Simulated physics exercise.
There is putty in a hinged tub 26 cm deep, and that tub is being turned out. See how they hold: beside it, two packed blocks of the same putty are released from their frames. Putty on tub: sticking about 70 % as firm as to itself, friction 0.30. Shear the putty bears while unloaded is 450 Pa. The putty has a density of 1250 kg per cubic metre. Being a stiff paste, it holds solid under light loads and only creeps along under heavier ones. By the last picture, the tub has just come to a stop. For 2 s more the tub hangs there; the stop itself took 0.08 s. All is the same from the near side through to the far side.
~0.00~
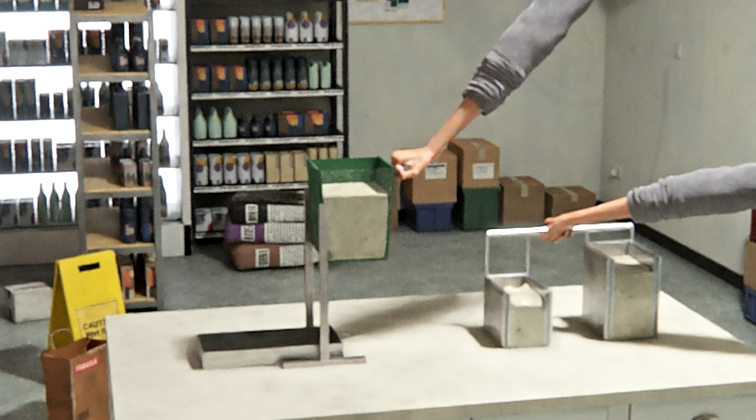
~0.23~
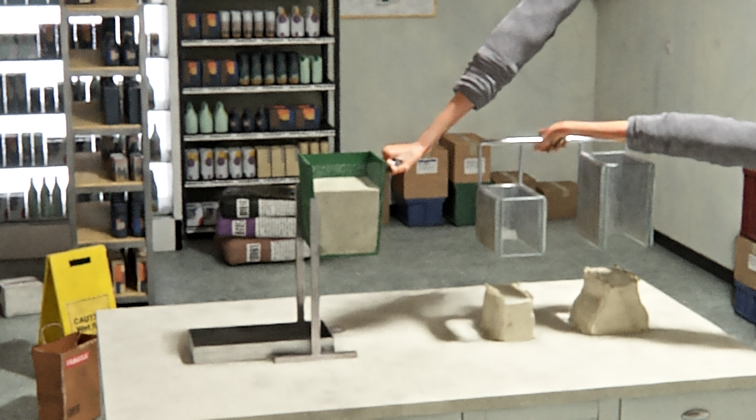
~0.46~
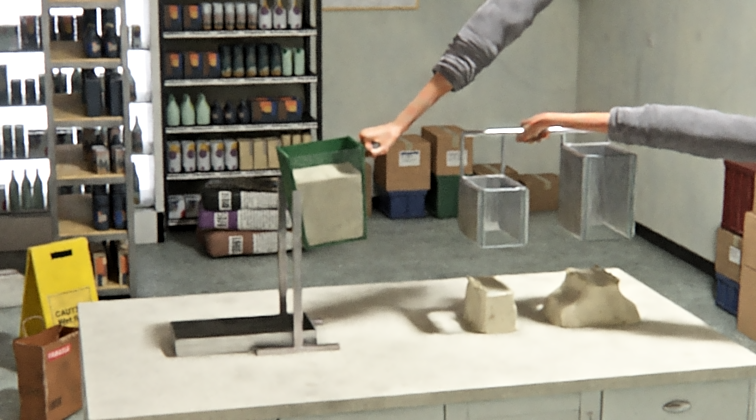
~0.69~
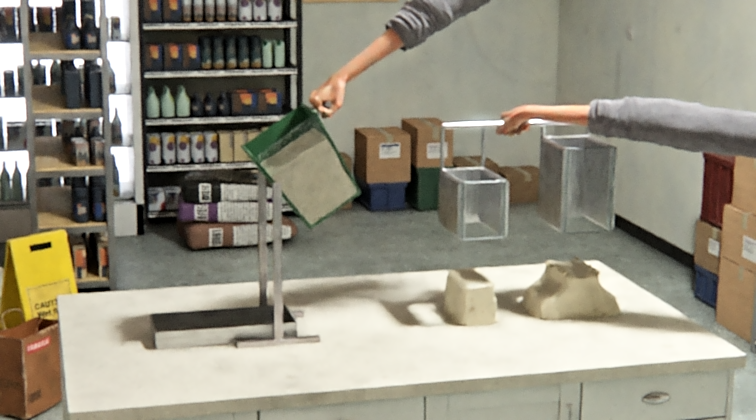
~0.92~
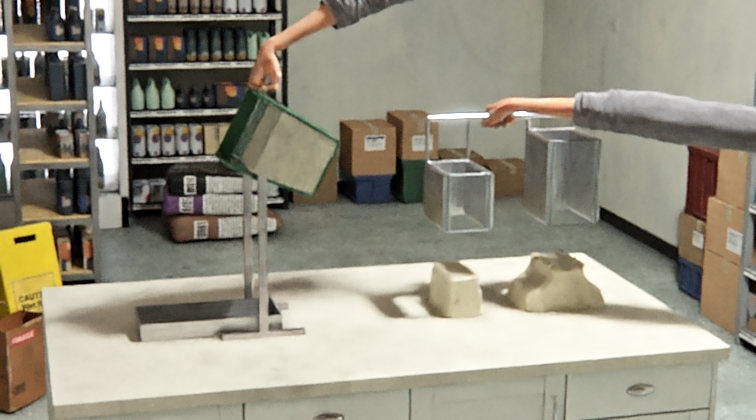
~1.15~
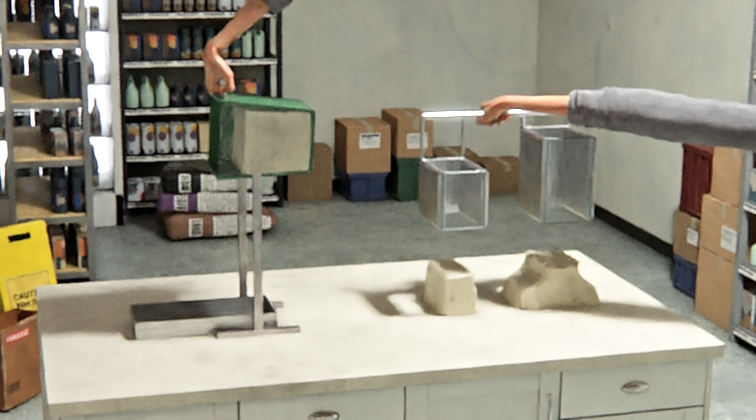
In a storeroom, hands lift clear molds off two slumping putty blocks, then tilt a green tub.
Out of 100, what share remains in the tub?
100 out of 100.
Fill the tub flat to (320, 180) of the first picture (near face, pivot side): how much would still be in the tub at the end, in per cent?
That gives some 75 %.
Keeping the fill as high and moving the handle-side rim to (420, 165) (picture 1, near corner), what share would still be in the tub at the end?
It would be near 50 %.
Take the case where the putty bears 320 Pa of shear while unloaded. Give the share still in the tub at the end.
It would be close to 70 percent.
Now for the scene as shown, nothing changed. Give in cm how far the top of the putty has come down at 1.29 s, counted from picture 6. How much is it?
Around 2 cm below its level in the last picture.
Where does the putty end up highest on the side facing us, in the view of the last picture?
Highest point: Approx. (291, 121).
After 1.29 s, the tub is at 87 degrees and holds 100 %.
After 1.46 s, the tub is at 87 degrees and holds 100 %.
After 1.63 s, the tub is at 87 degrees and holds 100 %.
After 1.80 s, the tub is at 87 degrees and holds 100 %.
After 3.15 s, at the end, the tub is at 87 degrees and holds 100 %.
